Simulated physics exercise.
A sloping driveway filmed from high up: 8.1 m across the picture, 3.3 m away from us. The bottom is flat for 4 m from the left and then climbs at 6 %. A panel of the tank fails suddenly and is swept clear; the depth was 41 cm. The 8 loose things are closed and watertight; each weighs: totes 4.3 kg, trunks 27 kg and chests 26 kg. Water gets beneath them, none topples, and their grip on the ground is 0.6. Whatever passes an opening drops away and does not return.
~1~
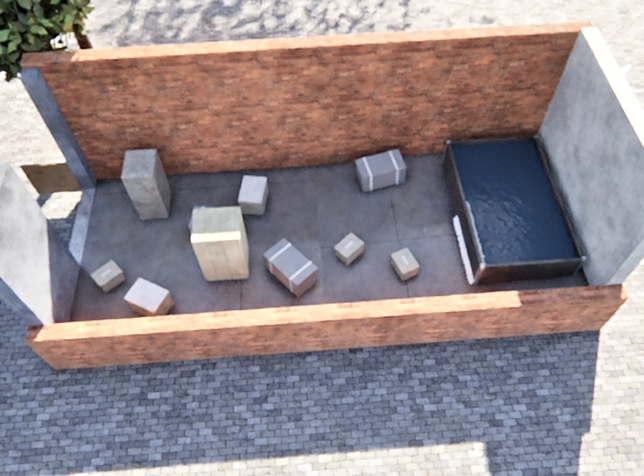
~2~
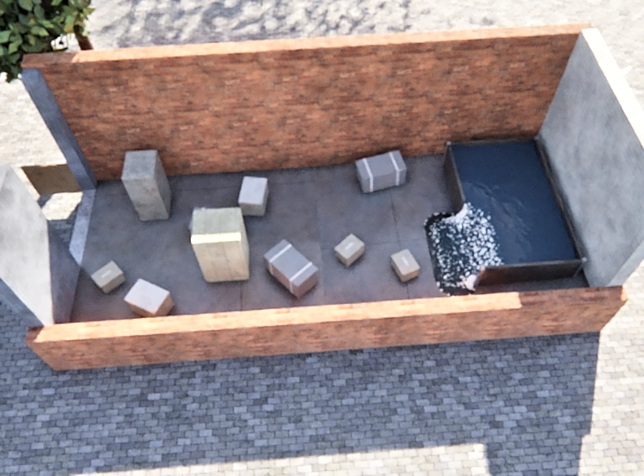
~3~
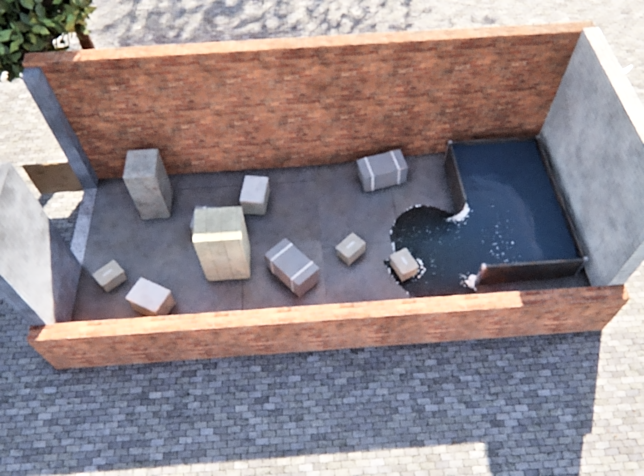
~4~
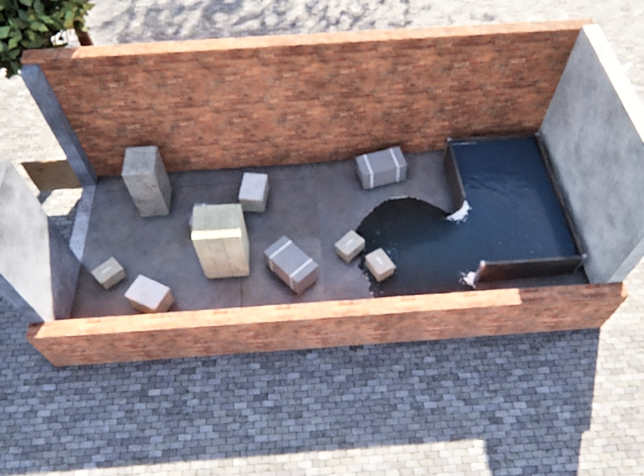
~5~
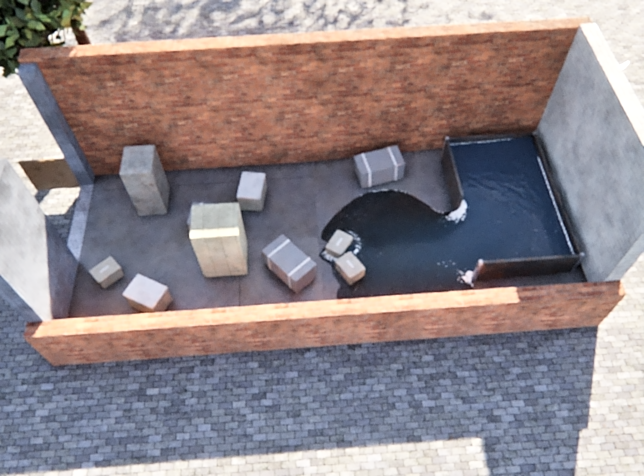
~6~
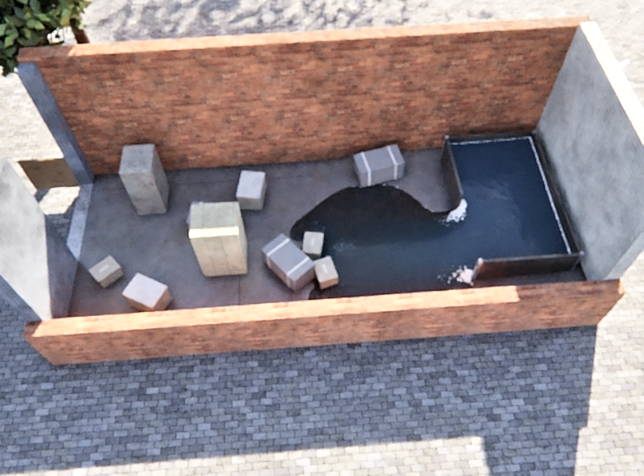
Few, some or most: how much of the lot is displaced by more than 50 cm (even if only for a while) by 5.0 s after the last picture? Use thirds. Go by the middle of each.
It is two thirds or more.
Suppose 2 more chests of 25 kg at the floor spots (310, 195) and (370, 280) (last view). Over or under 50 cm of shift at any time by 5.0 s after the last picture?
In turn: Under, past it.
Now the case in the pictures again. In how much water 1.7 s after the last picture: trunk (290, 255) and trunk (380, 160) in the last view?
Roughly 12 and 0 cm.
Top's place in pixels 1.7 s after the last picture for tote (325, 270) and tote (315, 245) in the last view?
Near (218, 305) and (233, 199).
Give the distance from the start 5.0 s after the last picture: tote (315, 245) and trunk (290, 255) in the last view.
In that order: 300 cm, 250 cm.
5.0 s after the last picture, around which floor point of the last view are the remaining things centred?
Near (215, 202).
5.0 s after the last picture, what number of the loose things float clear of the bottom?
4 of them.
Then, 0.4 s after the last picture 2 of 8 are over 50 cm from their spots; 2 afloat.
Then, 1.7 s after the last picture 4 of 8 are over 50 cm from their spots; 2 afloat.
Then, 3.2 s after the last picture 6 of 8 are over 50 cm from their spots; 4 afloat.
Then, 5.0 s after the last picture 6 of 8 are over 50 cm from their spots, and 6 have been at some point; 4 afloat.
